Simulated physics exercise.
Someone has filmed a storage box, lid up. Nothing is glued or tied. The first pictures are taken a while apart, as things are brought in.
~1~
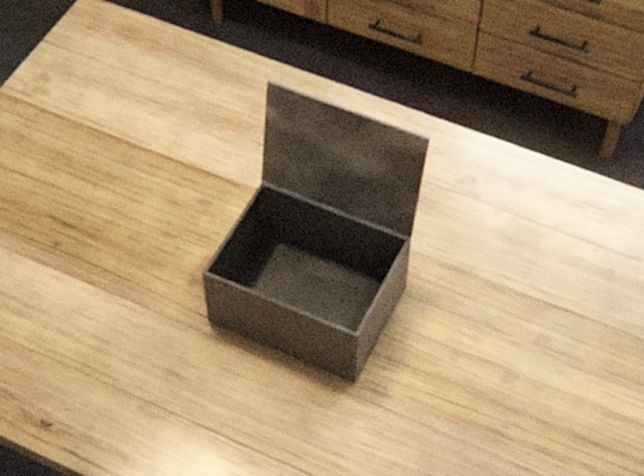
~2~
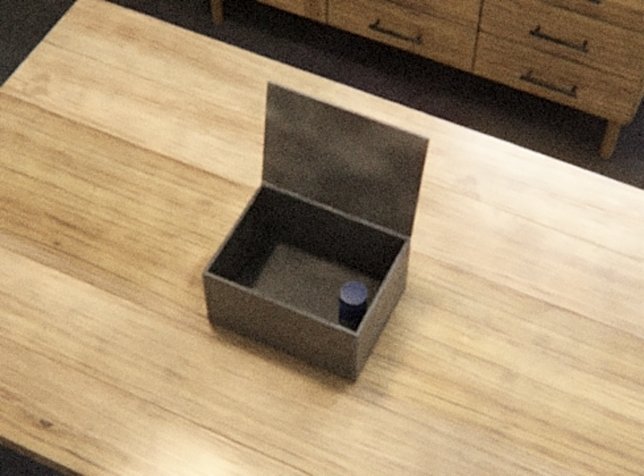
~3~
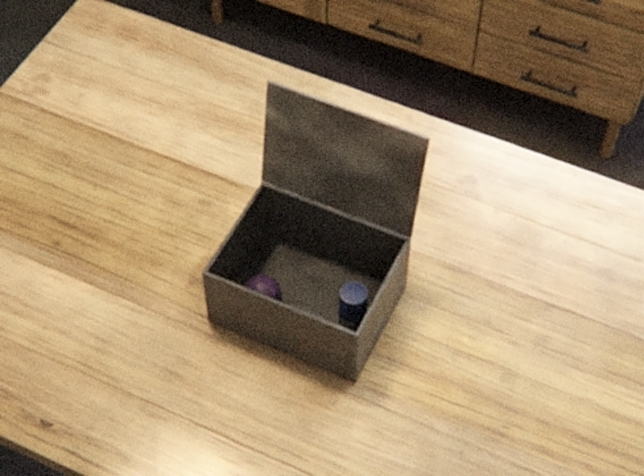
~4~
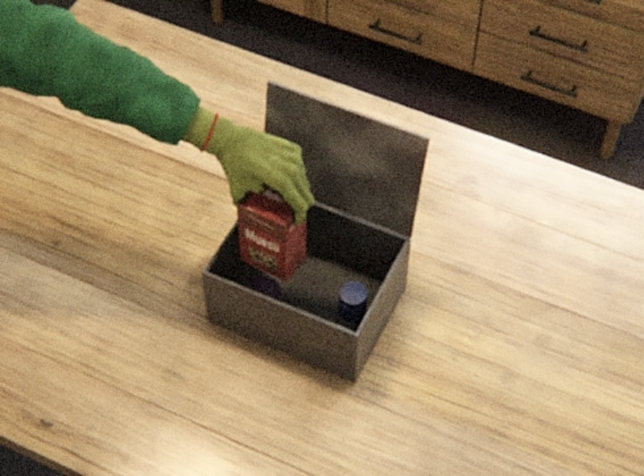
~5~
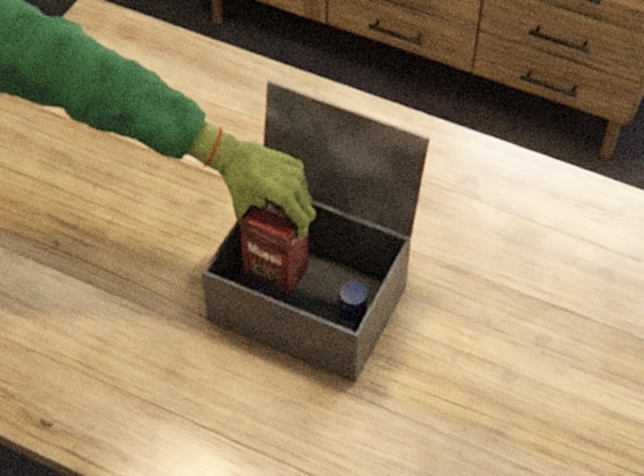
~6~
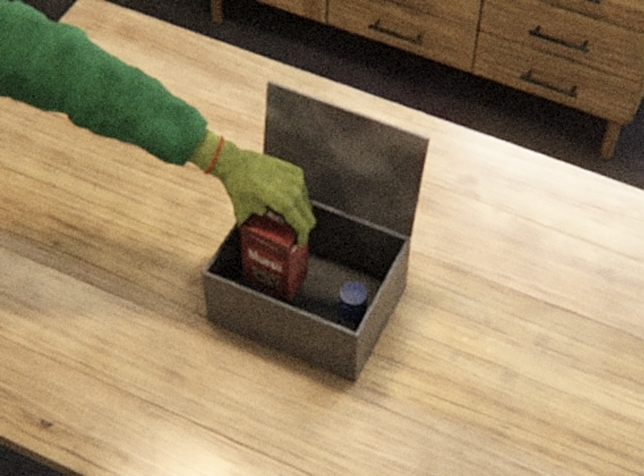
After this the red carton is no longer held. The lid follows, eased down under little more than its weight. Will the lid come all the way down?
The lid shuts flat.
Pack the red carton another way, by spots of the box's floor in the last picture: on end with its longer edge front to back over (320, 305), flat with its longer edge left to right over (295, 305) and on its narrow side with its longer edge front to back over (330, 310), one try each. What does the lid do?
In the first case it stays ajar; in the second case it shuts flat; in the third case it closes.
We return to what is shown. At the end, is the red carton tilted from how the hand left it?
It ends up tilted.
Then, 1.00 s later than the last frame, lid starting down; red carton on its side near (309, 281); purple ball moved a little.
Then, 1.80 s later than the last frame, lid 40° above the rim; red carton on its side near (309, 281); purple ball moved a little.
When it is over, lid shut; lying over in the box, red carton; the other 2 as before. End places, in pixels of the last picture, red carton near (309, 281).
